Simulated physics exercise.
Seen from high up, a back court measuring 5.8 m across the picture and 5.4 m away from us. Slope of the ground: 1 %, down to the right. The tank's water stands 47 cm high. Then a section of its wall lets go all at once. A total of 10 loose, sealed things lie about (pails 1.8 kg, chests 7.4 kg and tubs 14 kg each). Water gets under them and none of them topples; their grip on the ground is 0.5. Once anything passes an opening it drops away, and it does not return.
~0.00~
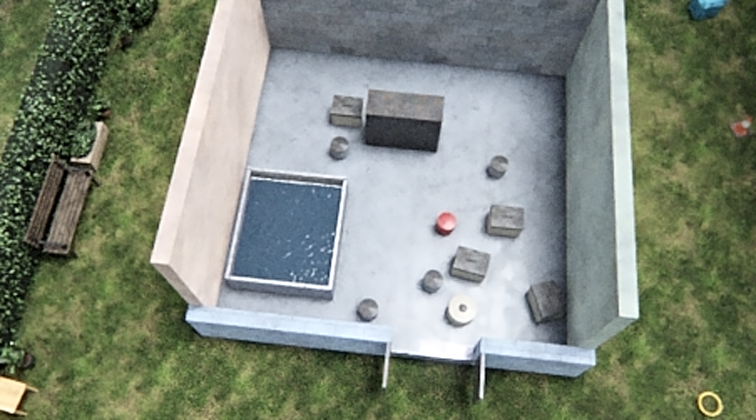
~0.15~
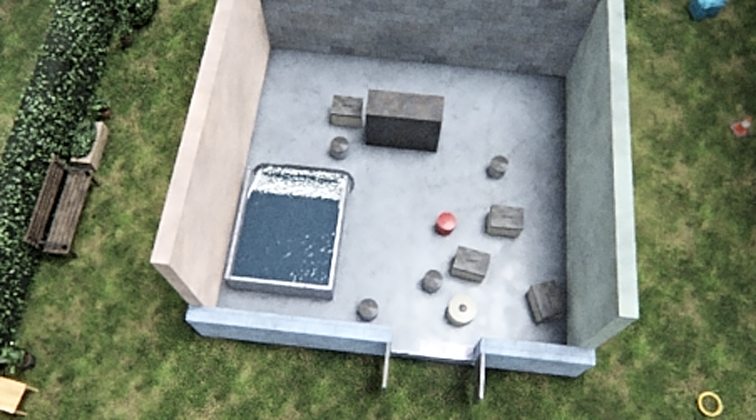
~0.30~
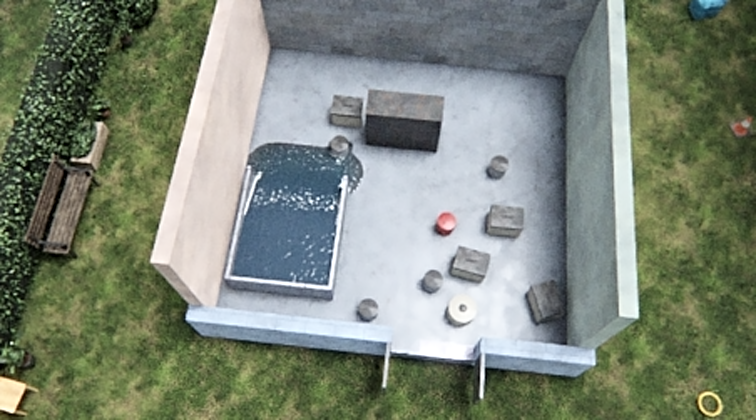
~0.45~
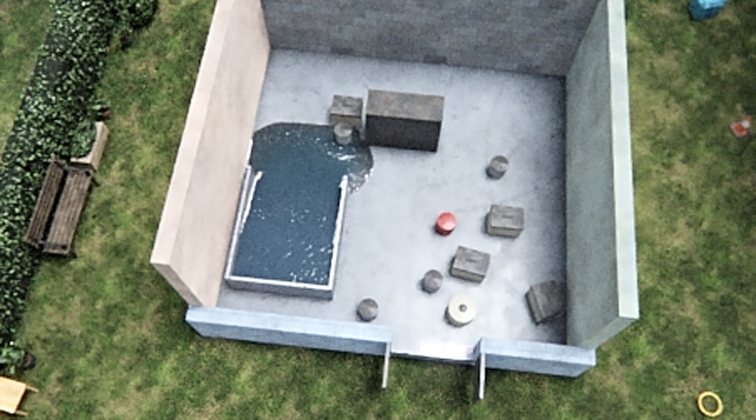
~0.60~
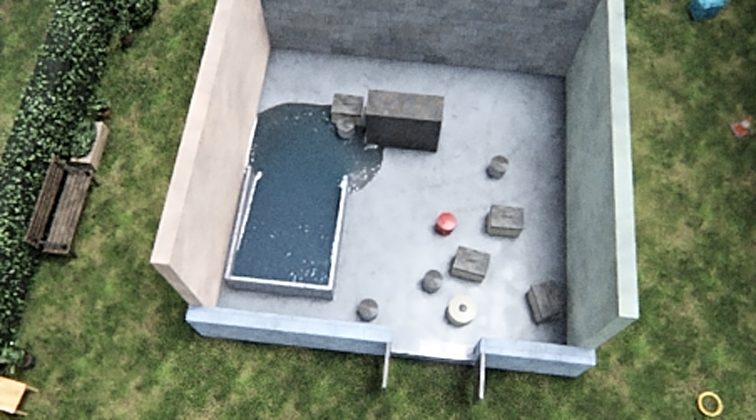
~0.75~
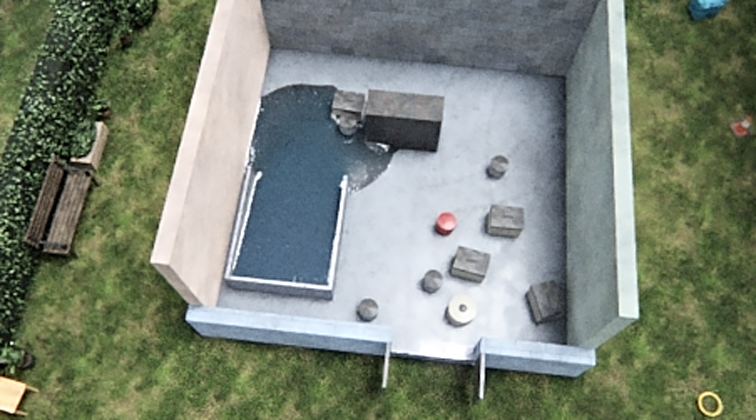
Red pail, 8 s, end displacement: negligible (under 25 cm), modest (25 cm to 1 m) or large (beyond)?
It will be left a little way off.
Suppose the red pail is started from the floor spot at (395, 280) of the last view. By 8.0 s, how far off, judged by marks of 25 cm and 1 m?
I'd say it does not really move.
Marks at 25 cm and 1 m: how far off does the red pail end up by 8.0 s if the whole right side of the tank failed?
Then the red pail ends far away.
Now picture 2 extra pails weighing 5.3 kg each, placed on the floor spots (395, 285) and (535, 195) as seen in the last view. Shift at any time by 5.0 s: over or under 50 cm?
So that's behind the line and then behind the line.
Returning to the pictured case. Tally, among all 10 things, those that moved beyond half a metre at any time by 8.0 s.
The answer here is 6.
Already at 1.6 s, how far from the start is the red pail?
About 0 cm by then.
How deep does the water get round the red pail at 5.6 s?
Depth approx. 1 cm.
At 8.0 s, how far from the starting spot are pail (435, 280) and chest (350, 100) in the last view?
In that order: 20 cm, 300 cm.
After 1.6 s the red pail is near (447, 221), 0.0 m from its start, aground; 0 of 10 are out; 2 afloat.
After 3.6 s the red pail is near (447, 221), 0.0 m from its start, aground; 0 of 10 are out; 0 afloat.
After 5.6 s the red pail is near (447, 221), 0.0 m from its start, aground; 0 of 10 are out; 3 afloat.
After 8.0 s the red pail is near (470, 258), 0.8 m from its start, afloat; 0 of 10 are out; 6 afloat.
